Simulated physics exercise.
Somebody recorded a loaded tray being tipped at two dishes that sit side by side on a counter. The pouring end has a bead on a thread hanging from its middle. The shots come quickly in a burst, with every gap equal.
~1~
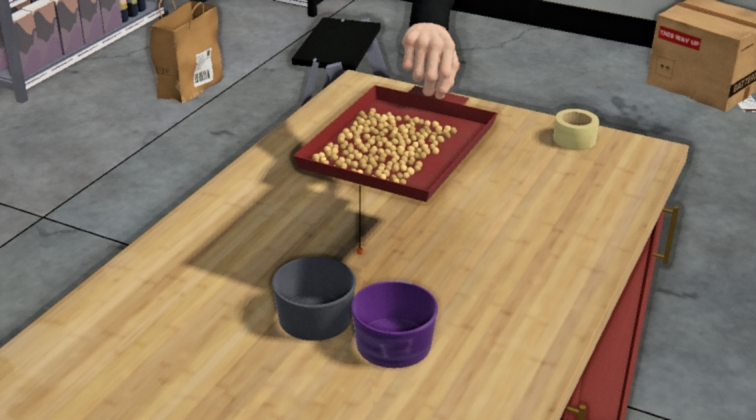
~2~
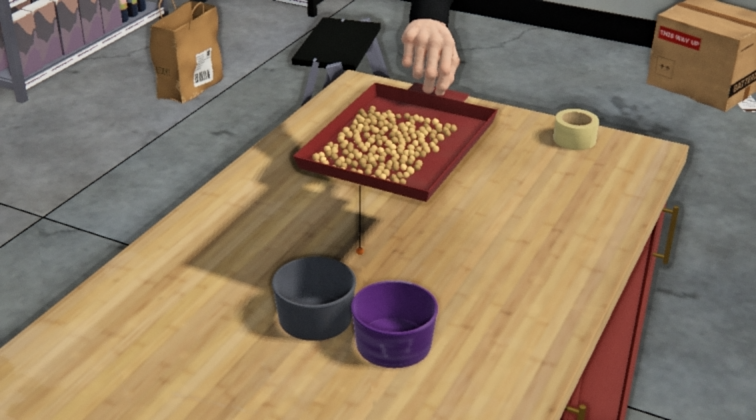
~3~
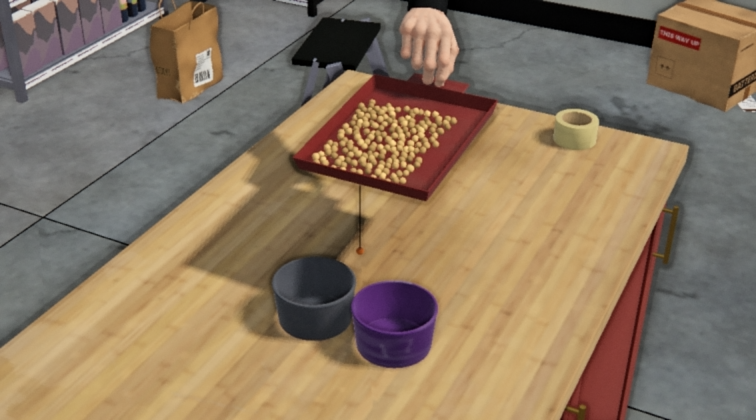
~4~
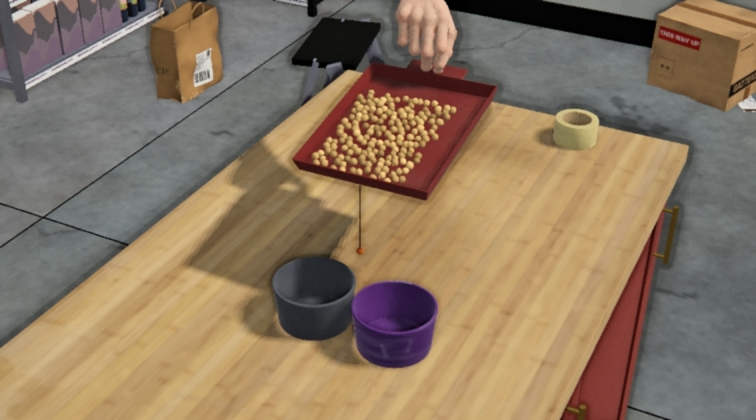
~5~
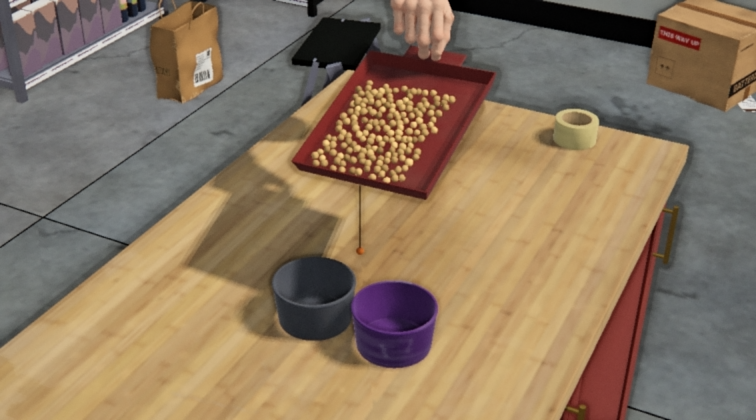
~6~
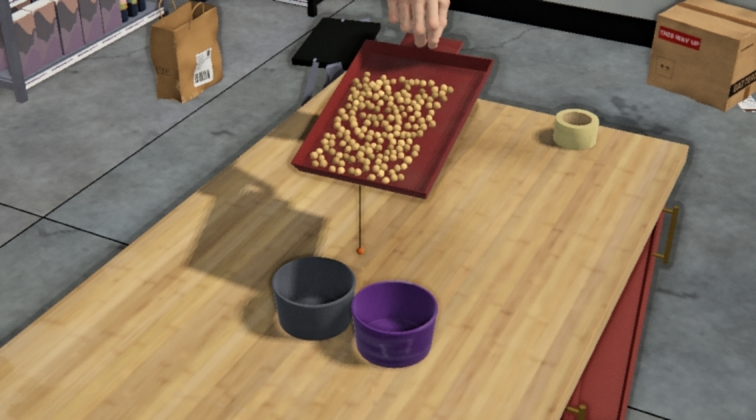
A hand at the far edge of a pale wooden counter in a grey-floored room, seen from above at an angle, grips a red tray of dried chickpeas. A dark grey dish and a purple dish sit side by side nearer the viewer, below a bead on a thread, with tape at right. The hand gradually raises the tray's far end, tilting it toward its near left corner, while the camera stays still.
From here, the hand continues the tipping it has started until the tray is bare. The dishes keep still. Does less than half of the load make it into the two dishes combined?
The greater share ends up in the dishes.
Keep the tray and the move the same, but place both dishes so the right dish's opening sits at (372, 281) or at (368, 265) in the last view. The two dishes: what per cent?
Roughly 80% on the first try and 30% on the second.
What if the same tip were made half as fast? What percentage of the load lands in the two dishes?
Close to 80 in a hundred.
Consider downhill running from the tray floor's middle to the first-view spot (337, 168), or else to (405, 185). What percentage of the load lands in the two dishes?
I'd say some 40 in a hundred at first, then 40 in a hundred.
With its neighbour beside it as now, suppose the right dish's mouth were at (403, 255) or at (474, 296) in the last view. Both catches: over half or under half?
The first time it's lower than half, the second time lower than half.
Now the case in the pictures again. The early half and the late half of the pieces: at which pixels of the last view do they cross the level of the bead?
(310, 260) for the early half, (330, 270) for the late half.
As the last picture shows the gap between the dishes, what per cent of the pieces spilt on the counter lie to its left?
Close to 90 per cent of the spill, I think.
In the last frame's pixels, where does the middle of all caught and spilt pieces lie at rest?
Around (313, 312).
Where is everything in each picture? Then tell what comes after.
Corners of the pouring end at (299, 155) and (427, 188), level; middle of the load at (389, 145), dried chickpeas; left dish at (294, 318); right dish at (376, 345); bead on its thread at (360, 251), in the first frame.
Corners of the pouring end at (299, 155) and (427, 188), level; middle of the load at (389, 144), in the second frame.
Corners of the pouring end at (298, 156) and (426, 188), tipped barely, lowest at the left corner; middle of the load at (388, 140), in the third frame.
Corners of the pouring end at (298, 158) and (425, 188), tipped a little, lowest at the left corner; middle of the load at (388, 134), in the fourth frame.
Corners of the pouring end at (297, 159) and (424, 188), tipped clearly, lowest at the left corner; middle of the load at (387, 129), in the fifth frame.
Corners of the pouring end at (296, 161) and (423, 189), tipped clearly, lowest at the left corner; middle of the load at (385, 124); left dish at (294, 318); right dish at (376, 345), in the sixth frame.
Soon, tray tipped steeply; all on the tray.
A while on, tray tipped past a quarter turn; nearly all on the tray; a stray few in the right dish; a small part in the left dish; a stray few outside both; a stray few in the air.
Towards the end, tray tipped past a quarter turn; a small part in the right dish; about two thirds in the left dish; about a quarter outside both.
Finally, tray tipped past a quarter turn; a small part in the right dish; about two thirds in the left dish; about a quarter outside both.
